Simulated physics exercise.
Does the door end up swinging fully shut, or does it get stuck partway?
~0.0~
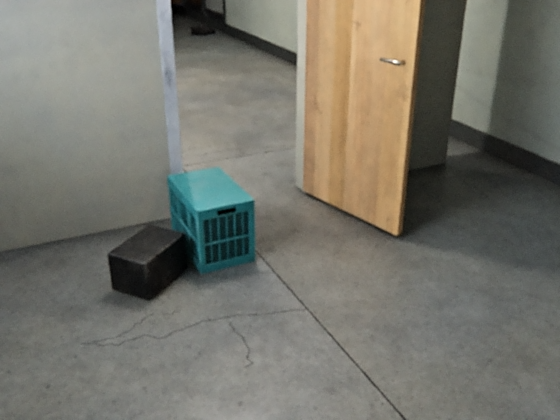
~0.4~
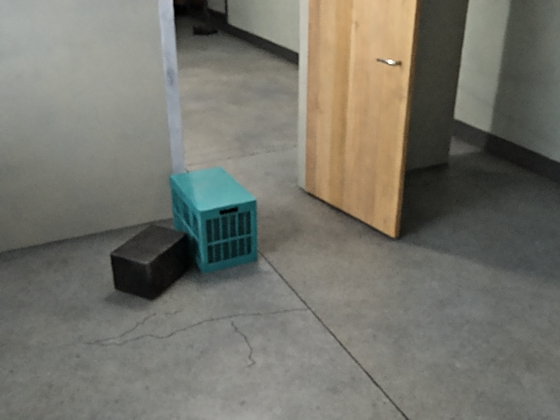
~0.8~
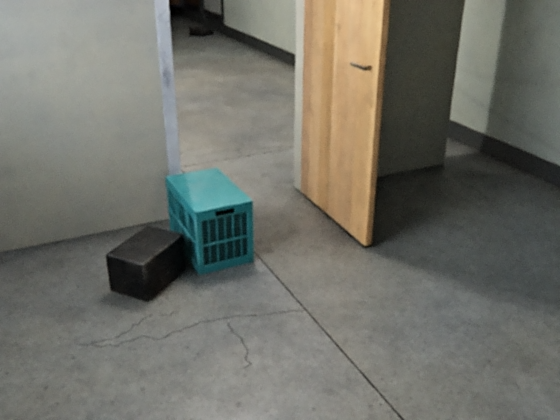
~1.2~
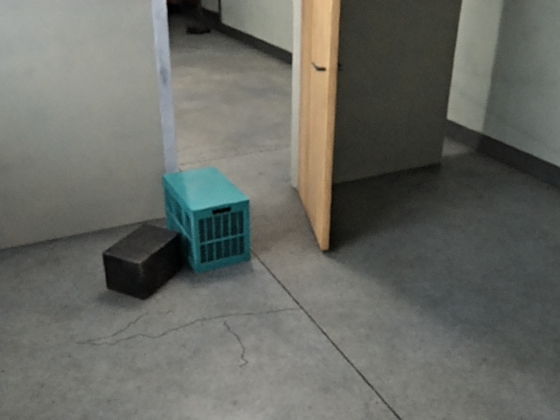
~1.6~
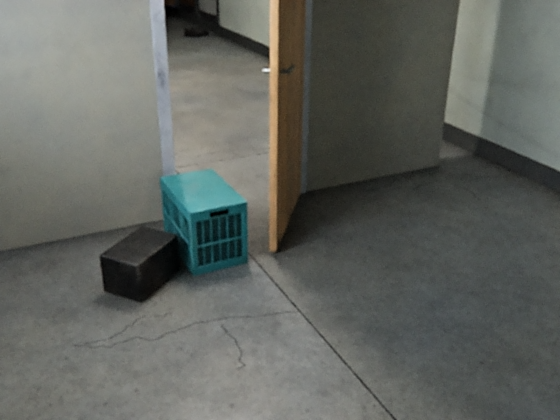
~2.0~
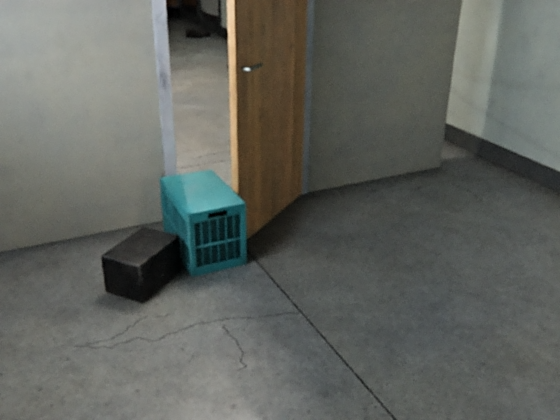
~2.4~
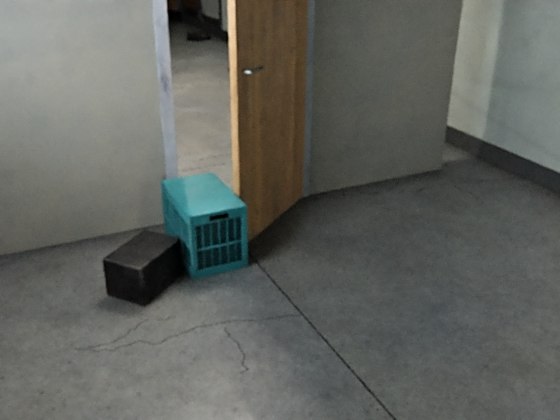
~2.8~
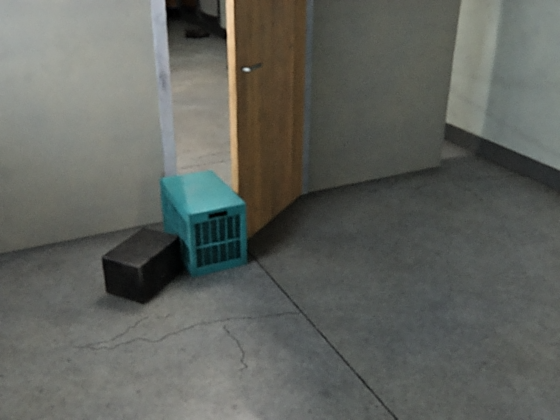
It gets stuck partway. The turquoise crate is in its path, so the door stops against it and stays partly open.
